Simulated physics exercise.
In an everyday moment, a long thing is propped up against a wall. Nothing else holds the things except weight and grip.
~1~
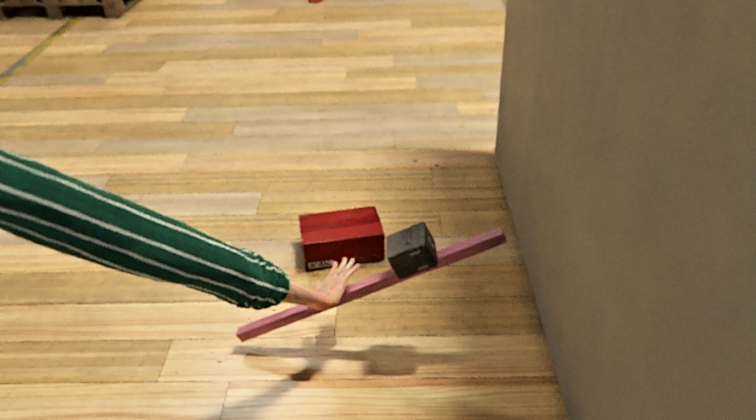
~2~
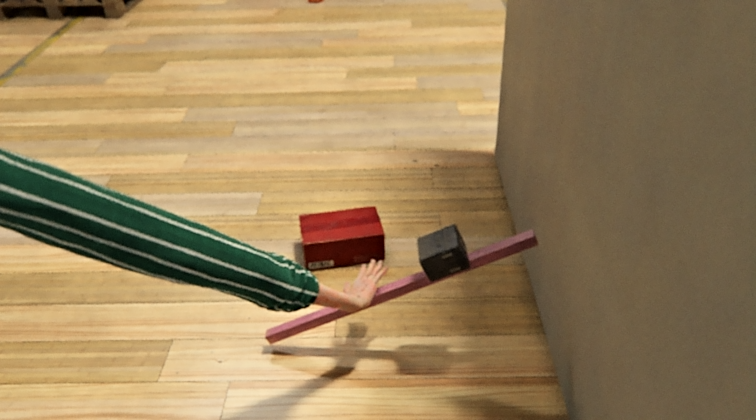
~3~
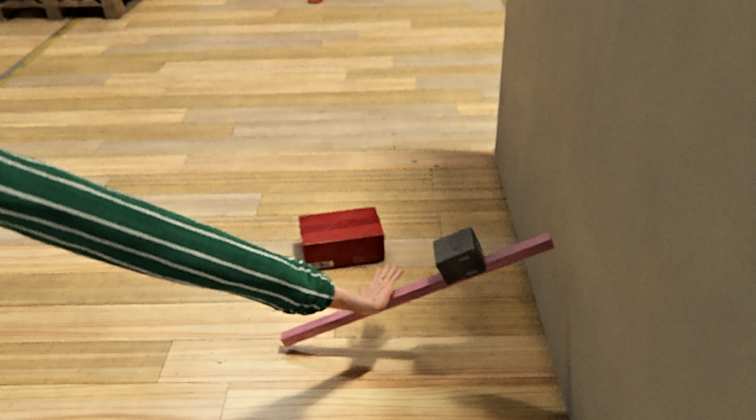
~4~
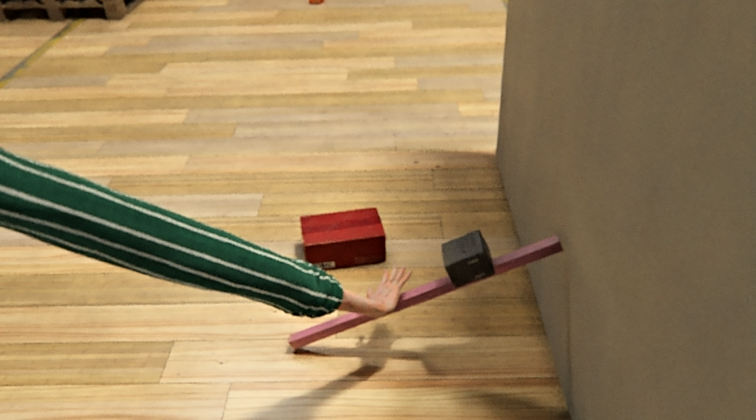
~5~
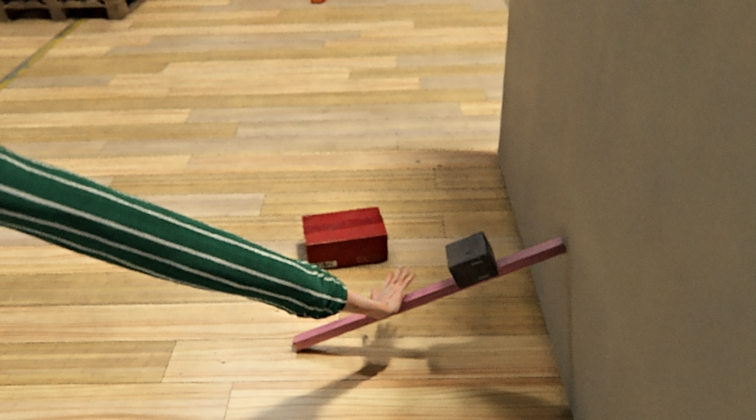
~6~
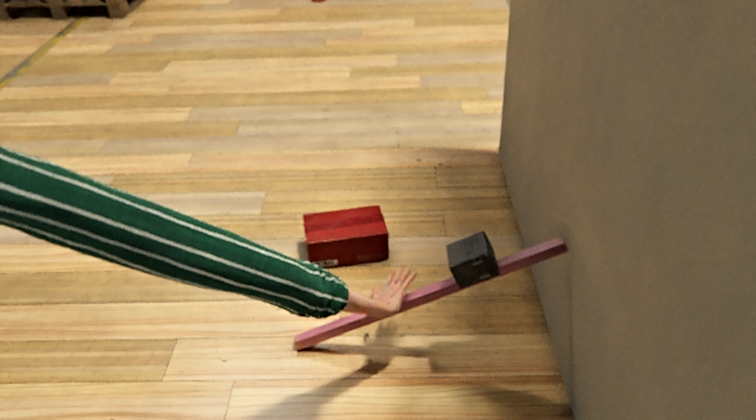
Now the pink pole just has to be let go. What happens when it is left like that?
My guess is it does not stay.
Then, 0.40 s on from there, pink pole 25° lower than it was left near (410, 342).
Then, 0.50 s on from there, pink pole 26° lower than it was left near (410, 324).
Then, 1.20 s on from there, pink pole 25° lower than it was left near (410, 341).
In the end, moved from the start, pink pole; red box unmoved. At the end, from the last picture's camera, pink pole near (410, 341). The pole slips out.
